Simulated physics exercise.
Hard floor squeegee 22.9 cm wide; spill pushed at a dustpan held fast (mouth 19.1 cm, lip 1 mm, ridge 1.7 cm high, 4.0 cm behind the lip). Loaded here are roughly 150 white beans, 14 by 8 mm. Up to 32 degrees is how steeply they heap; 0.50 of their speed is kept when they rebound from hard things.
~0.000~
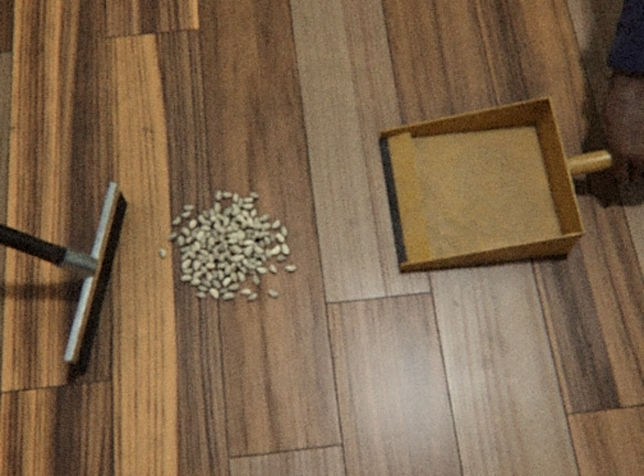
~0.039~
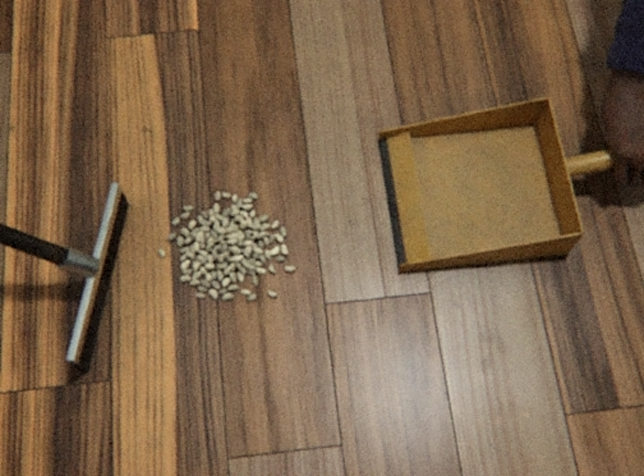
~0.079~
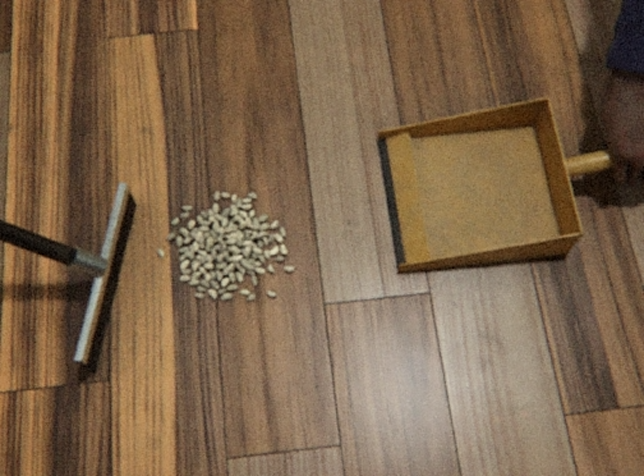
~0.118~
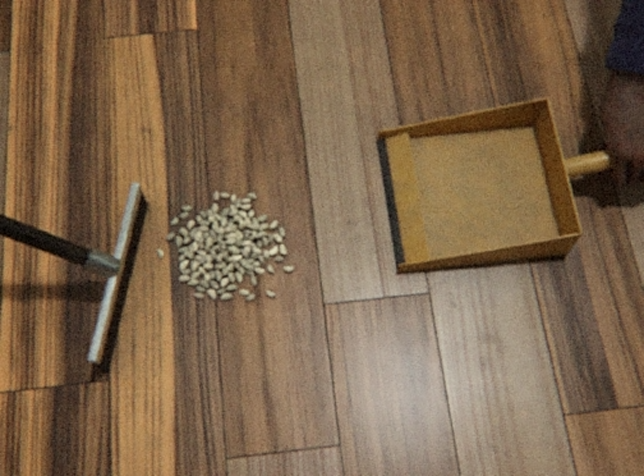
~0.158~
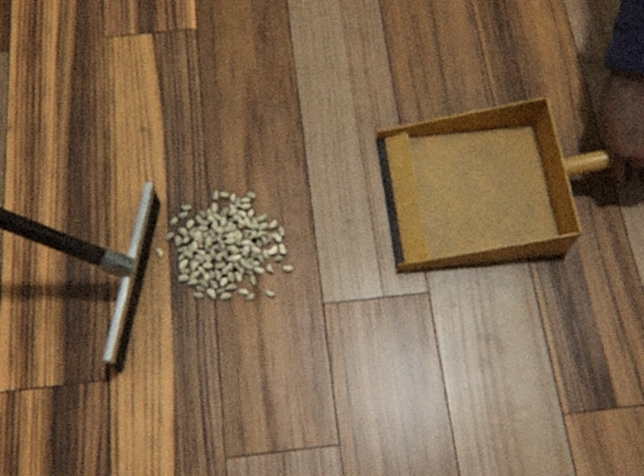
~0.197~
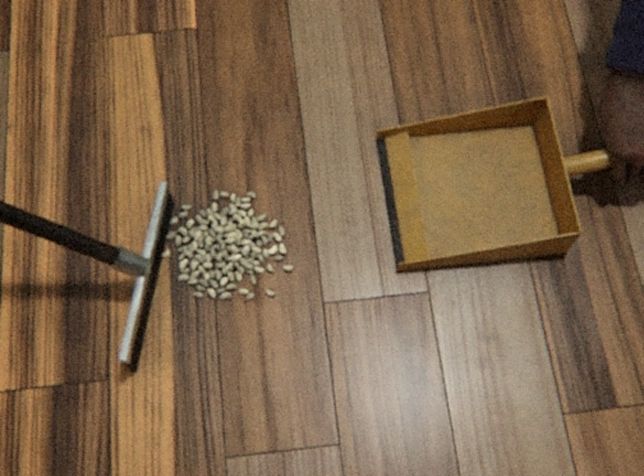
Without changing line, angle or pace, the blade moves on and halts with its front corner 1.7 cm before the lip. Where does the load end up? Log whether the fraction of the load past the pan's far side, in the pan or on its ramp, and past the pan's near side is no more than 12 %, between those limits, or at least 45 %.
Far side: No more than 12 %; pan: Between the limits; near side: Between the limits.
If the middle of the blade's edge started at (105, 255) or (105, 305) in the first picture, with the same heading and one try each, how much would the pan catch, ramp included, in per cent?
The two tries give about 15 % and about 15 %.
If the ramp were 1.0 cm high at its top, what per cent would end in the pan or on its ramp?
Around 20 per cent.
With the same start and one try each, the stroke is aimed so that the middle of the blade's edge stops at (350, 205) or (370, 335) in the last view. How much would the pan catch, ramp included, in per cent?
Around 10 per cent, and around 5 per cent.
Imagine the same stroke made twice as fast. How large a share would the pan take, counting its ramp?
It would be around 20 percent.
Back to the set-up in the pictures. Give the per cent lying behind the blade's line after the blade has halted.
Something like 15 per cent, roughly.
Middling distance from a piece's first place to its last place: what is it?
That distance is close to 22 cm.
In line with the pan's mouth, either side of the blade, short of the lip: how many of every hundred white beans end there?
Share there: Around 45 percent.
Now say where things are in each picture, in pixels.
Blade from (72, 359) to (115, 189), moved 0.0 cm, 0 of the pieces shifted so far; middle of the pieces at (225, 246); pan at (485, 193), in the first picture.
Blade from (74, 360) to (117, 189), moved 0.3 cm, 0 of the pieces shifted so far; middle of the pieces at (224, 246), in the second picture.
Blade from (82, 360) to (125, 189), moved 1.4 cm, 0 of the pieces shifted so far; middle of the pieces at (224, 246), in the third picture.
Blade from (95, 360) to (137, 189), moved 3.0 cm, 0 of the pieces shifted so far; middle of the pieces at (223, 246), in the fourth picture.
Blade from (110, 360) to (150, 189), moved 4.8 cm, 0 of the pieces shifted so far; middle of the pieces at (222, 246), in the fifth picture.
Blade from (125, 359) to (164, 188), moved 6.6 cm, 1 of the pieces shifted so far; middle of the pieces at (223, 245); pan at (483, 193). Its pace works out near 0.45 m/s, heading 7 degrees towards the viewer's side, in the sixth picture.
After 0.49 s, middle of the blade 18 cm from the lip; 0 % over the lip, far side 0 %, near side 20 %.
After 0.68 s, middle of the blade 10 cm from the lip; 0 % over the lip, far side 0 %, near side 30 %.
Then, at 0.99 s, middle of the blade 5 cm from the lip; 15 % over the lip, far side 0 %, near side 35 %.
At rest (2.4 s), far side 5 %, pan 15 %, near side 35 %, in front of the lip or behind the blade 45 %.
